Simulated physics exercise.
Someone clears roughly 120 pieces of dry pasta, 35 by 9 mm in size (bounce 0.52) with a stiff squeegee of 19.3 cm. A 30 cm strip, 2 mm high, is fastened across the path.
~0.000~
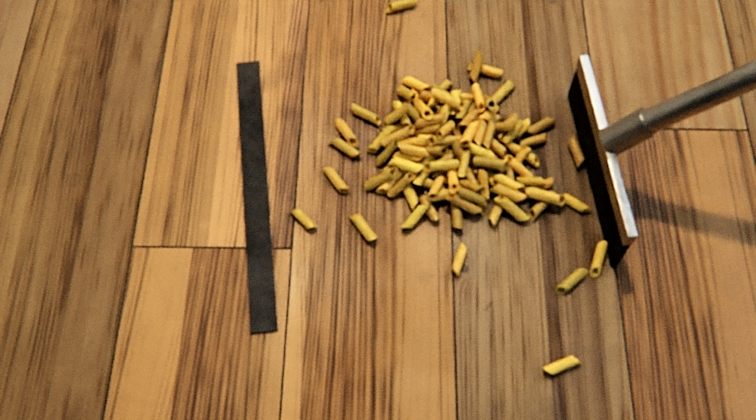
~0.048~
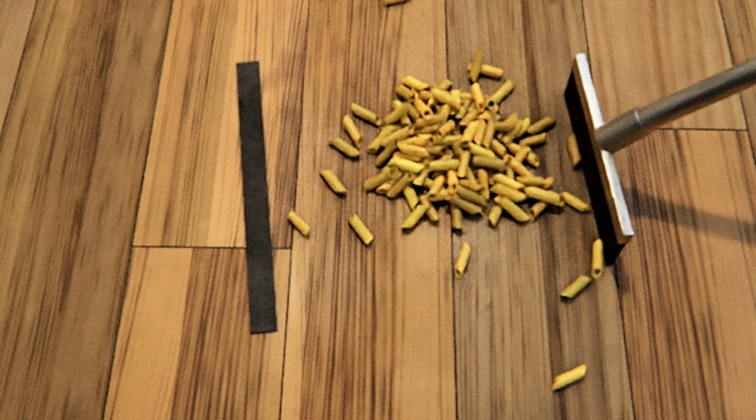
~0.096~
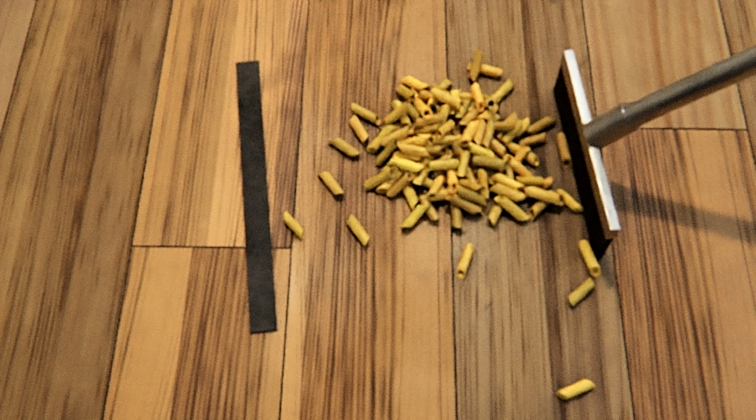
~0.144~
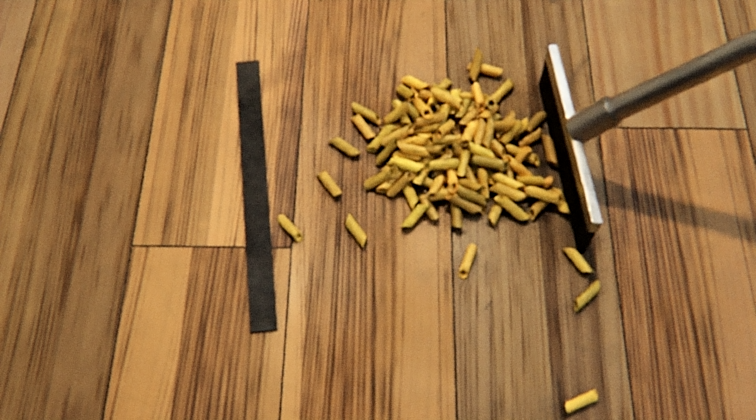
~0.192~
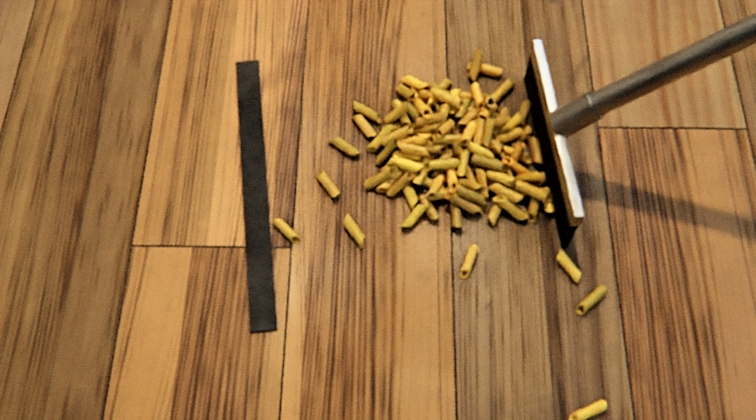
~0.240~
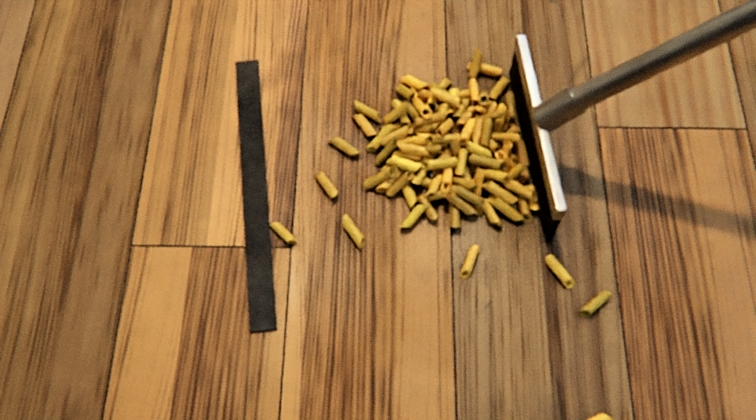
In this clip, a squeegee on a metal handle moves left across a wooden floor, meets the right side of a pile of yellow pasta tubes and pushes those pieces inward, while a dark strip lies to the left.
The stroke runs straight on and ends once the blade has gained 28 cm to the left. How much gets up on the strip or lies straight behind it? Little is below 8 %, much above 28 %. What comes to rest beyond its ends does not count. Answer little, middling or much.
On or straight behind the strip: Middling.
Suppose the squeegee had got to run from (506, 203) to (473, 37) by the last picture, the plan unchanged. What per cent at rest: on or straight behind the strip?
Over 30.
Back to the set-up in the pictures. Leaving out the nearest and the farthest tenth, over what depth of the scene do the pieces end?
About 24 cm.
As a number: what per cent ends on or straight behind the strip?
Some 20 per cent.
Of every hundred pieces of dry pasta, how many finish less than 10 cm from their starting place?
Roughly 15 per cent.
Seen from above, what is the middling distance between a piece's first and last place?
Roughly 20 cm.
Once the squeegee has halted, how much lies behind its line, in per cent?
Some 20 per cent.
Then, at 0.58 s, squeegee 17 cm from its start, spill 20 cm wide; elsewhere 100 %.
Then, at 0.93 s, squeegee 29 cm from its start, spill 26 cm wide; on or straight behind the strip 10 %, elsewhere 90 %.
Then, at 1.23 s, squeegee 30 cm from its start, spill 28 cm wide; on or straight behind the strip 20 %, elsewhere 80 %.
At rest (2.4 s), on or straight behind the strip 20 %, elsewhere 80 %.
